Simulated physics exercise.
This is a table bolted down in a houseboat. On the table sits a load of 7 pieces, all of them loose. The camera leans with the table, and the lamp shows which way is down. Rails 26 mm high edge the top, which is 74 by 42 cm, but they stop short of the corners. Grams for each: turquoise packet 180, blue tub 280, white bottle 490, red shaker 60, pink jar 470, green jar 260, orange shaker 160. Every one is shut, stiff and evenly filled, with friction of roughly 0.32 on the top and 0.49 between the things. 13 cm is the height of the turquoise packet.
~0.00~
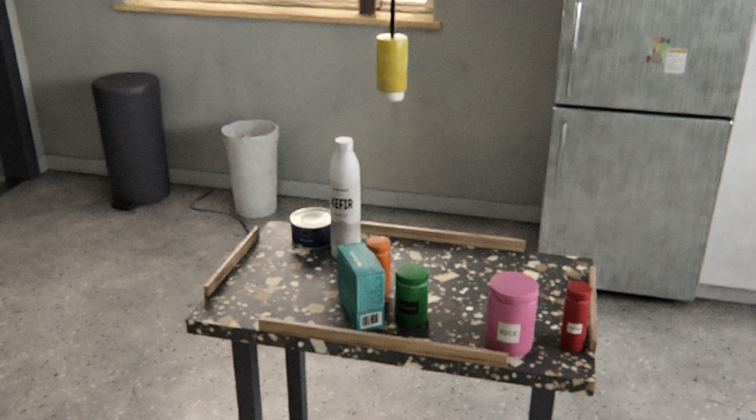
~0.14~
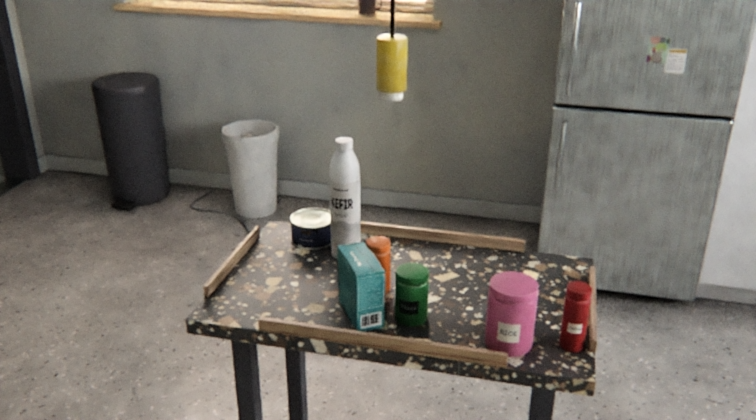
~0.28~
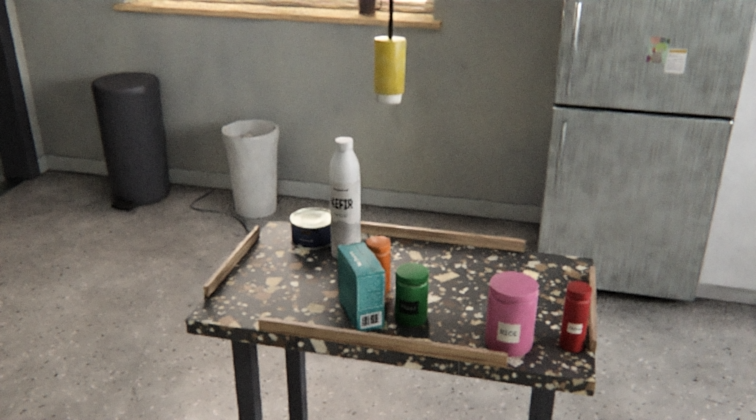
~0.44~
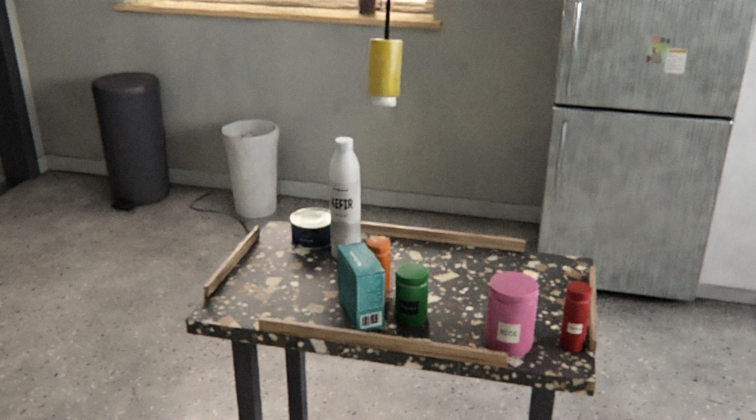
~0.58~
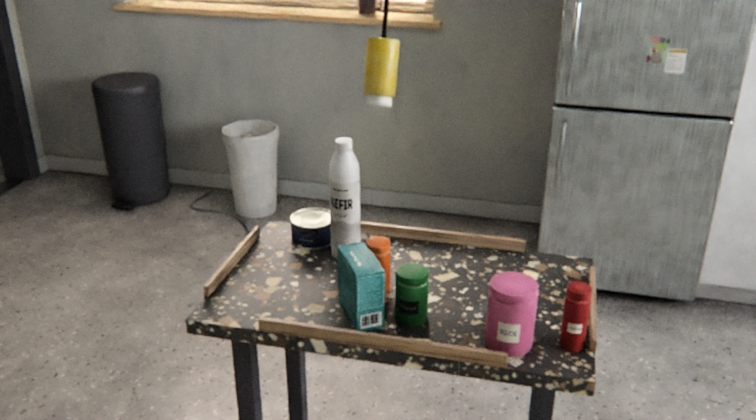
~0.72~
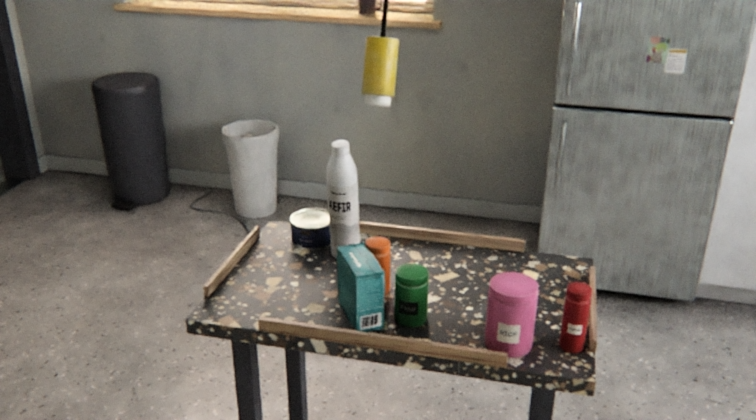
The footage shows seven closed containers on a speckled table with low wooden rails as a yellow hanging lamp gradually swings slightly left. The white bottle then leans a little to the left, while the other items stay in place.
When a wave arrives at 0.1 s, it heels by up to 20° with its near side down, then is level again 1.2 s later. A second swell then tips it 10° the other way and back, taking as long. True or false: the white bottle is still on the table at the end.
True.
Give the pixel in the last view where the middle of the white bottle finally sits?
It comes to rest near (311, 280).
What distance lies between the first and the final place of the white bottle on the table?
Start to finish, roughly 21 cm.
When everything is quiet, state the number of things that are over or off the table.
That gives 1.
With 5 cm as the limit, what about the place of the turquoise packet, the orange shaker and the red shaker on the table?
Here is how it goes: The turquoise packet remains near its start; next, the orange shaker remains near its start; last, the red shaker remains near its start.
By 0.82 s, boat heeled 18°, near side down; white bottle rocked 16° off its seat near (340, 205).
By 1.02 s, boat heeled 9°, near side down; white bottle on its side near (322, 268); turquoise packet 2 cm from its spot; red shaker 2 cm from its spot.
By 1.12 s, boat heeled 4°, near side down; white bottle on its side near (319, 281); turquoise packet 2 cm from its spot; red shaker 2 cm from its spot.
When it is over (3.0 s), lying over on the table, white bottle; the other 6 within 5 cm of the start. In the last view, white bottle near (311, 280).
